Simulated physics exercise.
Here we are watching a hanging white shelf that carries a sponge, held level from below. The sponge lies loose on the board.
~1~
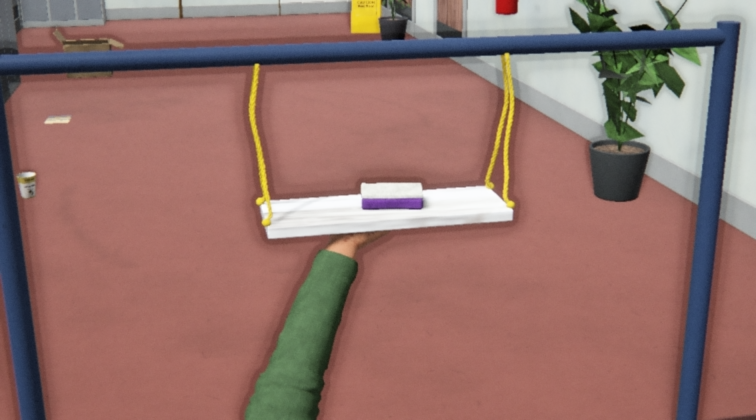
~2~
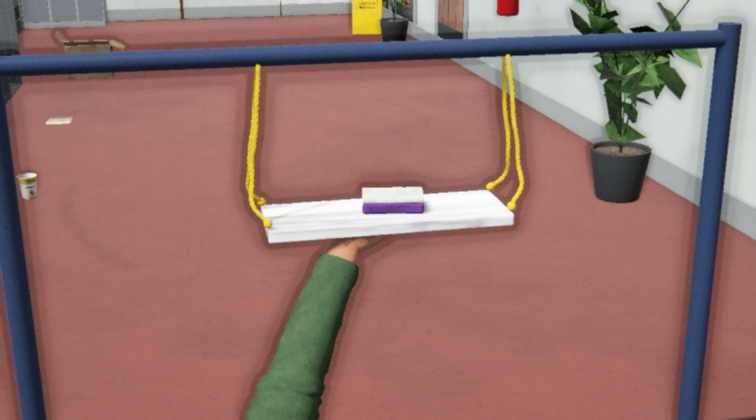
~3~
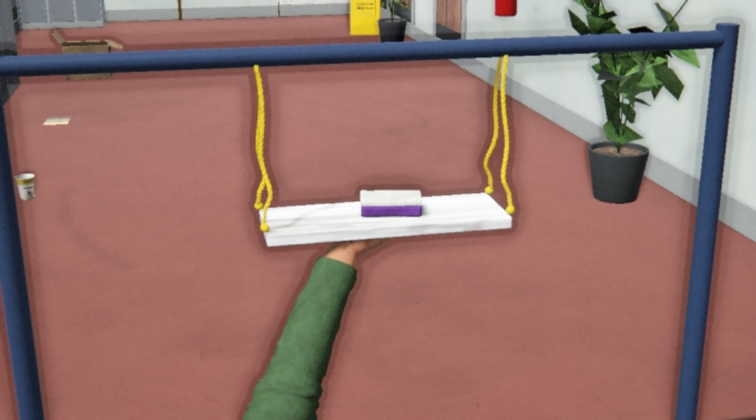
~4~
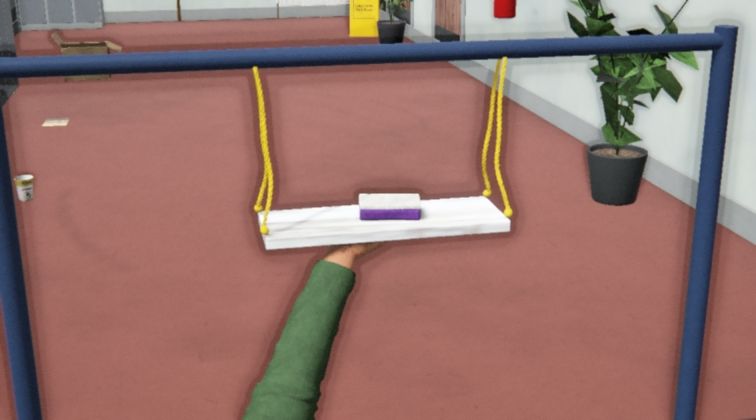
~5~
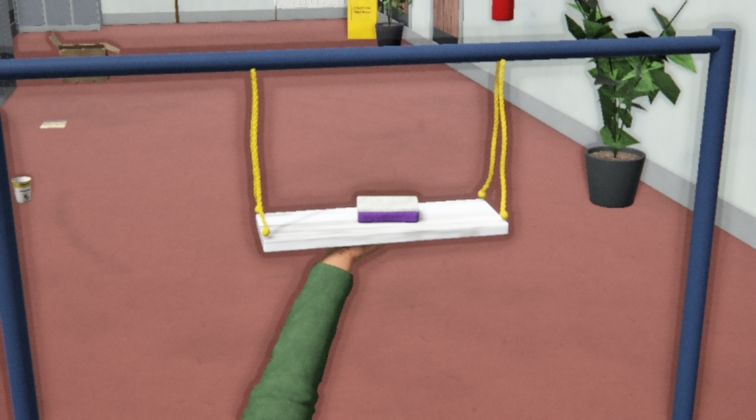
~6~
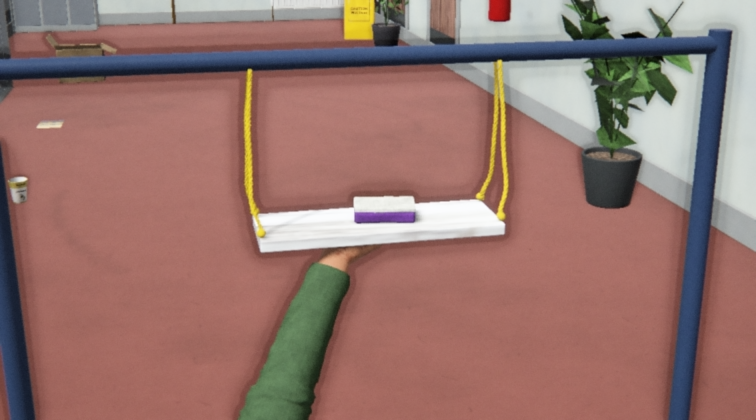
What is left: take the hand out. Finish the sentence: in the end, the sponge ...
In the end, the sponge is still sitting there.
Then, 0.28 s past the final frame, board level; sponge on the board near (384, 212).
Then, 0.58 s past the final frame, board level; sponge on the board near (384, 214).
When it is over, board level; sponge on the board near (384, 214). The sponge stays on the board.
